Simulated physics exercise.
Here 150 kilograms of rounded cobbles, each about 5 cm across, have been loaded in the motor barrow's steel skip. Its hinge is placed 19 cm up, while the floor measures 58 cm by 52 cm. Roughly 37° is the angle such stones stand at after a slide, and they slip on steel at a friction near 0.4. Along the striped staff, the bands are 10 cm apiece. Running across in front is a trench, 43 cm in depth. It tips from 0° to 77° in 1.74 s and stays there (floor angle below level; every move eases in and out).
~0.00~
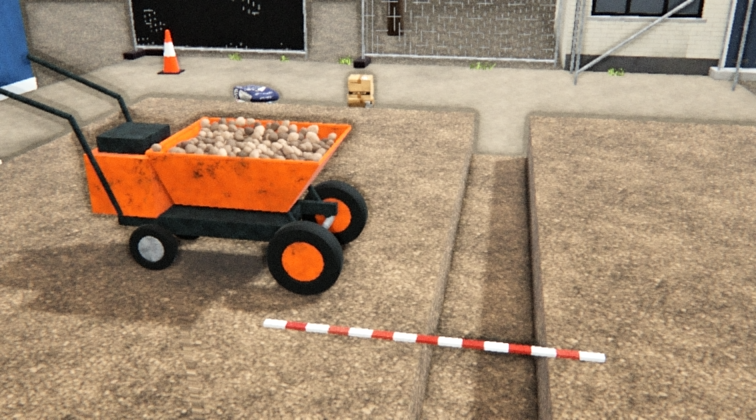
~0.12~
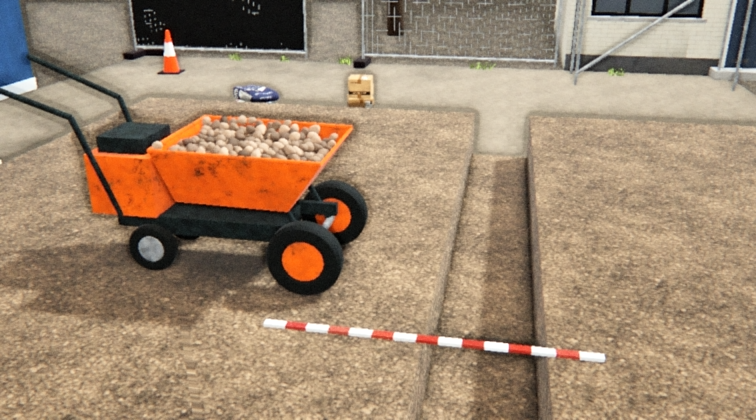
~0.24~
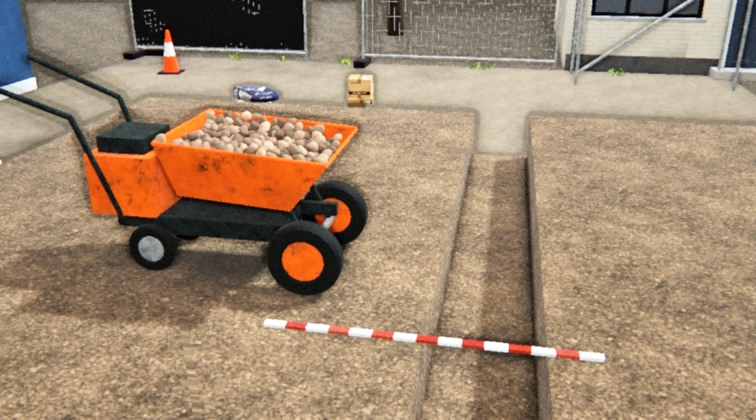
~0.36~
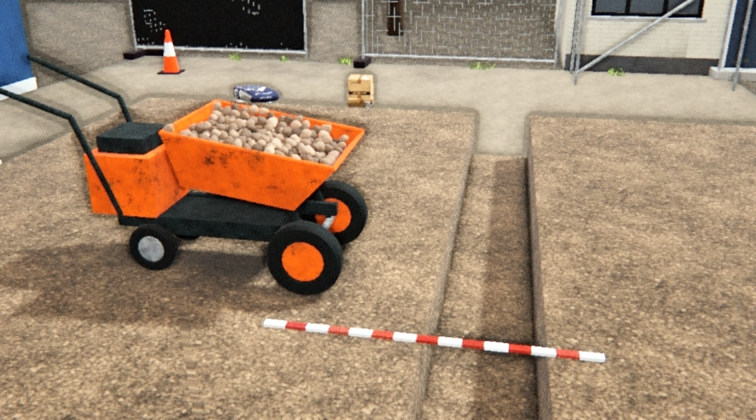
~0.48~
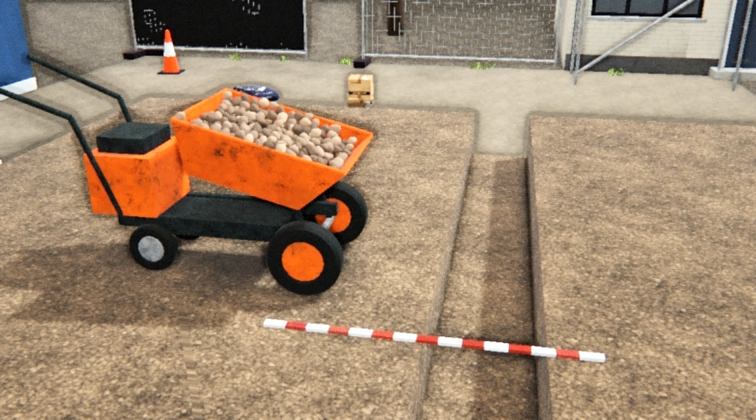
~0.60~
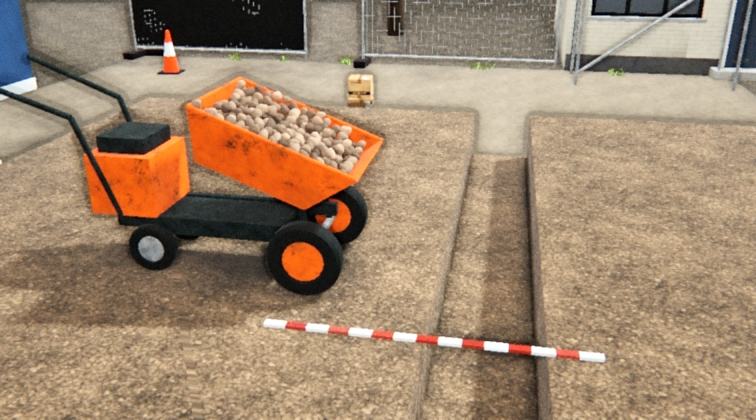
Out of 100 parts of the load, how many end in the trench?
Some 99 out of 100.
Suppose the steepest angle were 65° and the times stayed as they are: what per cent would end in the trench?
I'd expect around 80 in a hundred.
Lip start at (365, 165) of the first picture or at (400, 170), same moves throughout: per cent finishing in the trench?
First some 100, then 75 per cent.
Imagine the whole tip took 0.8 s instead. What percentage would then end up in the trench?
With that change, it comes to around 100 per cent.
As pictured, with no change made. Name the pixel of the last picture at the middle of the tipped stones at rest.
Roughly at pixel (488, 342).
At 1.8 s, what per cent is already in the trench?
Around 65 per cent of it, at that instant.
After 1.3 s the floor is at 65°; 97 % in the skip, 3 % short of the trench; the foremost stones are at (432, 243).
After 1.8 s the floor is at 77°; 33 % in the skip, 4 % short of the trench, 63 % in the trench; the foremost stones are at (532, 355).
After 2.2 s the floor is at 77°; 10 % in the skip, 4 % short of the trench, 87 % in the trench; the foremost stones are at (531, 344).
After 4.1 s the floor is at 77°; 0 % in the skip, 1 % short of the trench, 99 % in the trench; the foremost stones are at (532, 342).
